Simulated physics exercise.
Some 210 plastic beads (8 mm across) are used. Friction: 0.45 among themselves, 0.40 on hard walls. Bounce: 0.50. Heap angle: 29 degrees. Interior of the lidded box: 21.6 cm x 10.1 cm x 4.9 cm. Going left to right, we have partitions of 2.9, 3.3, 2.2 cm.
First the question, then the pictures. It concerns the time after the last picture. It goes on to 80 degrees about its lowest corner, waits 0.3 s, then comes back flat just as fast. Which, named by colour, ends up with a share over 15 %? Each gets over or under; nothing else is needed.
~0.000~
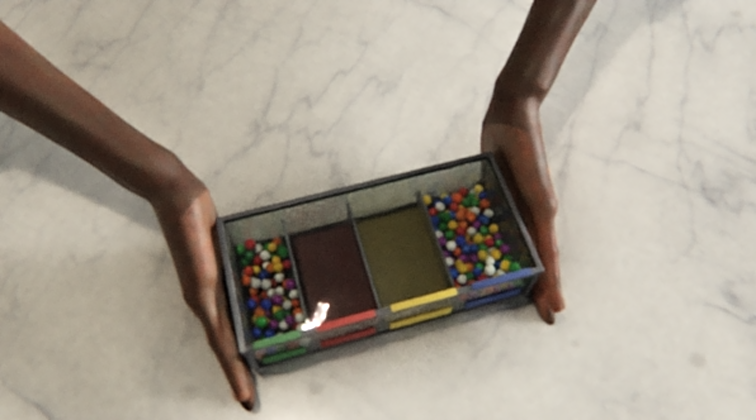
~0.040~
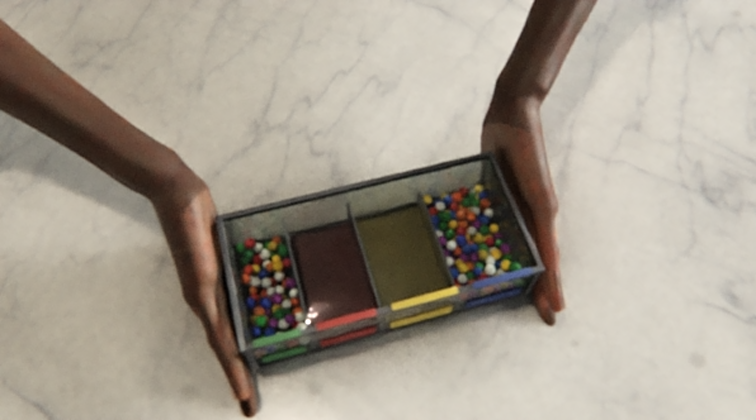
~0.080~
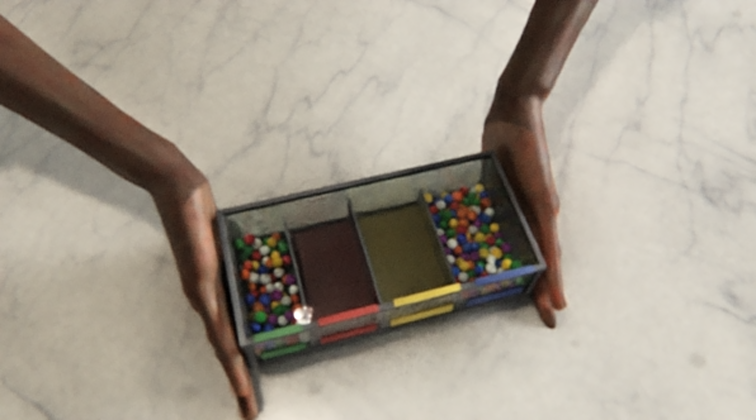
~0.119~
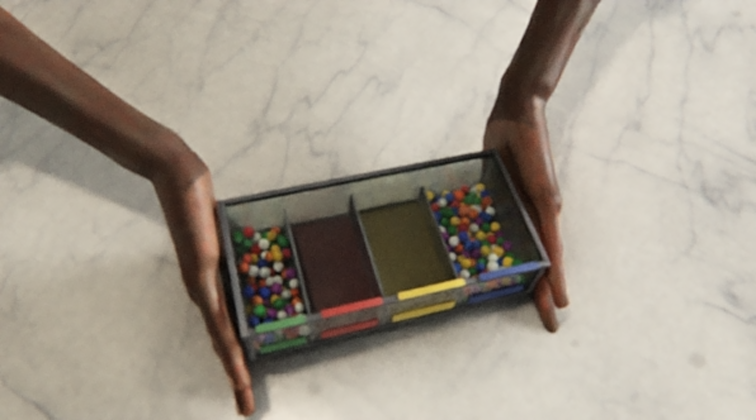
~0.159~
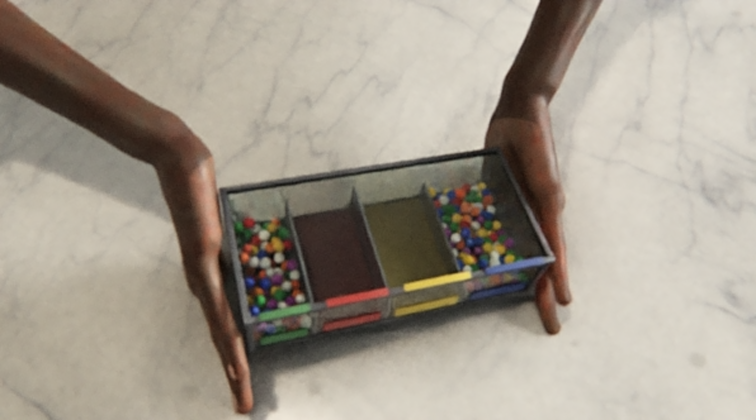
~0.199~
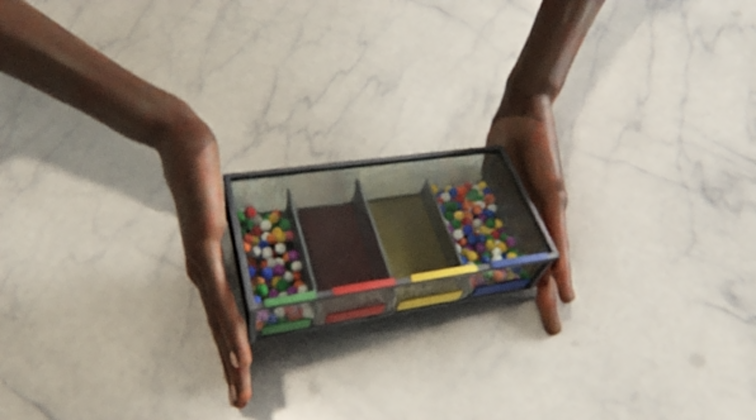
In order: Red compartment: Misses the mark; blue compartment: Passes the mark; green compartment: Passes the mark; yellow compartment: Misses the mark.
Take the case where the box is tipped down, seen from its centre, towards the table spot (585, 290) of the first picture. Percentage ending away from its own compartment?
Near 15 percent, give or take.
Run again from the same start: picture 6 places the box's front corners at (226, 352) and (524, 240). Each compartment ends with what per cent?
Red 5 %; blue 25 %; green 55 %; yellow 10 %.
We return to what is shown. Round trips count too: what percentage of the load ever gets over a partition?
10 per cent or so.
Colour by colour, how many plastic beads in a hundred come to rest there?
Red 5; blue 70; green 25; yellow 0.
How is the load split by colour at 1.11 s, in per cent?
Red = 5, blue = 60, green = 30, yellow = 0 (per cent).
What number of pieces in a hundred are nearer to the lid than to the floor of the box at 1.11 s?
Around 20 %.
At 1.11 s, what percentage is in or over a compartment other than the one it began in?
5 %.
After 1.11 s, tilt 80 degrees; red 5 %, blue 60 %, green 30 %.
After 1.72 s, tilt 42 degrees; red 5 %, blue 70 %, green 25 %.
After 2.37 s, tilt 0 degrees; red 5 %, blue 70 %, green 25 %.
By 2.8 s all is still; red 5 %, blue 70 %, green 25 %, yellow 0 %.
